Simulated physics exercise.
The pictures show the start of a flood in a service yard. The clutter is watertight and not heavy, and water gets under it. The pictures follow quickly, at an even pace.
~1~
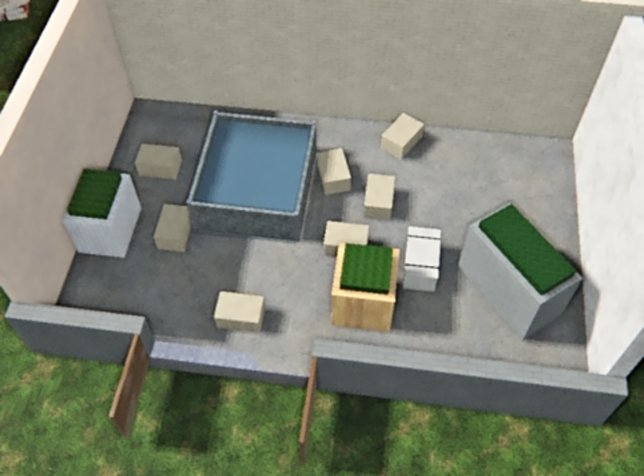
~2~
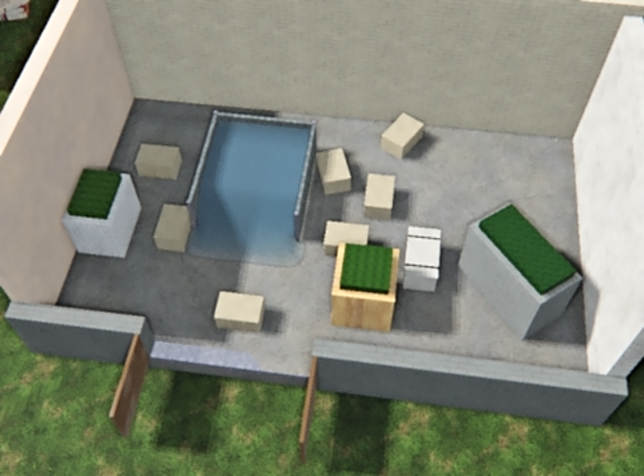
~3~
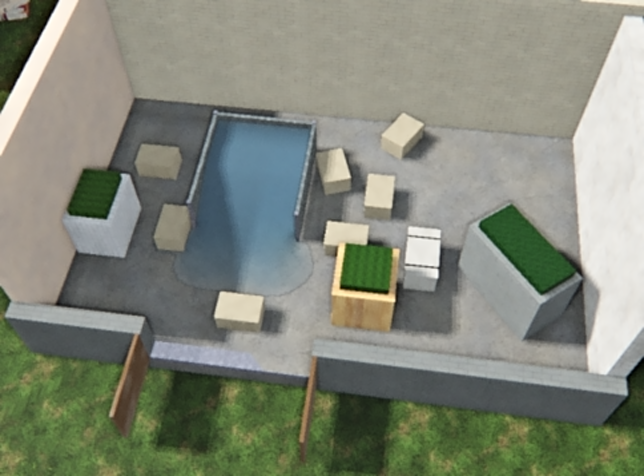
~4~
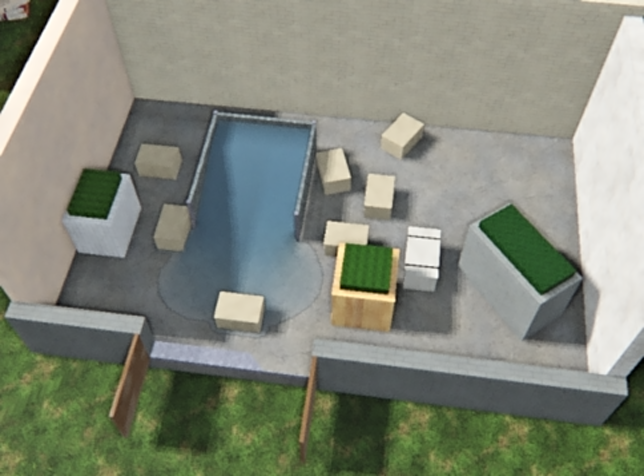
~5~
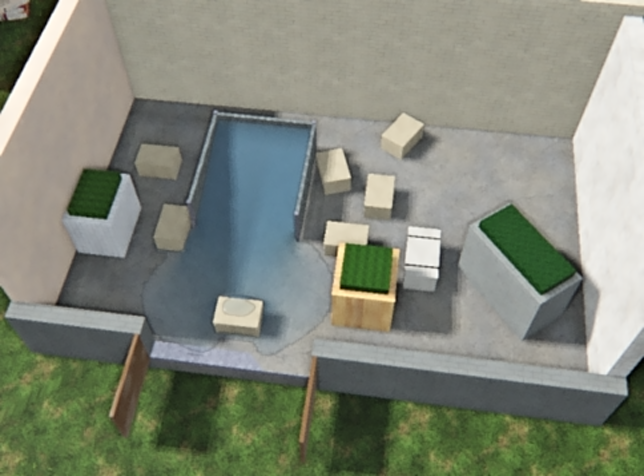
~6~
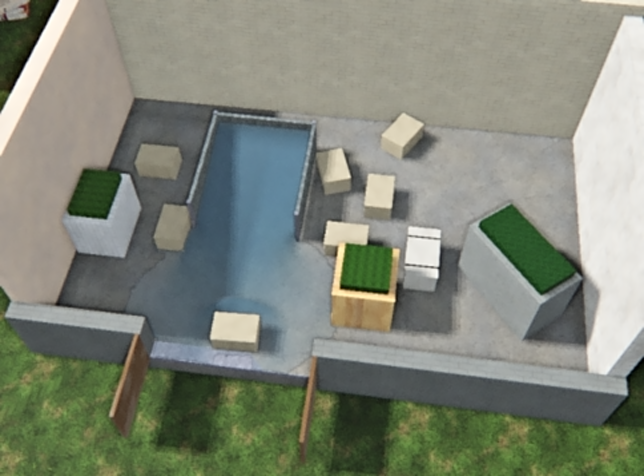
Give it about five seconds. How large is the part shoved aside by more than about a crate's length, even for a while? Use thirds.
That comes to not even a third.
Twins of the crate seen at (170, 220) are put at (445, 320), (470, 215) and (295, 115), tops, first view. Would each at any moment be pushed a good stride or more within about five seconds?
In turn: Under that, under that, no.
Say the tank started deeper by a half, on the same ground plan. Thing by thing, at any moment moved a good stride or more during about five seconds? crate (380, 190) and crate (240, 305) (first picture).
In turn: Not that far, shifted that much.
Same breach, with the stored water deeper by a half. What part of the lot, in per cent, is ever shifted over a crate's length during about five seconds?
Near 10 in a hundred.
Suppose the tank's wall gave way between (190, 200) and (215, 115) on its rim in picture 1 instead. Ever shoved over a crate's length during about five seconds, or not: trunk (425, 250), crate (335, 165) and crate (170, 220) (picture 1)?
In that order: Under that, not that far, swept aside.
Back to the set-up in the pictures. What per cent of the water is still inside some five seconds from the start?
I make it 36 per cent.
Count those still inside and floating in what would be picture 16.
That makes 0.
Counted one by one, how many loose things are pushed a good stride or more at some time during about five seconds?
It comes to 1.
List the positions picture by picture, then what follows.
The first picture shows a crate at (239, 307), on the bottom; a trunk at (423, 252) rests on the ground; 0 of 8 have shifted.
The second picture shows a crate at (239, 307), on the bottom; a trunk at (423, 252), on the bottom; 0 of 8 have shifted.
The third picture shows a crate at (239, 307), on the bottom; a trunk at (423, 252) rests on the ground; 0 of 8 have shifted.
The fourth picture shows a crate at (239, 307) rests on the ground; a trunk at (423, 252) rests on the ground; 0 of 8 have shifted.
The fifth picture shows a crate at (238, 312) rests on the ground, close to its start; a trunk at (423, 252) rests on the ground; 1 of 8 have shifted.
The sixth picture shows a crate at (235, 327) rests on the ground, close to its start; a trunk at (423, 252), on the bottom; 1 of 8 have shifted.
A moment on, 1 of 8 are well off their spots; 0 afloat.
Next, 1 of 8 are well off their spots; 0 afloat.
Later, 1 of 8 are well off their spots; 0 afloat.
In the end, 1 of 8 are well off their spots, and 1 have been at some point; 0 afloat.
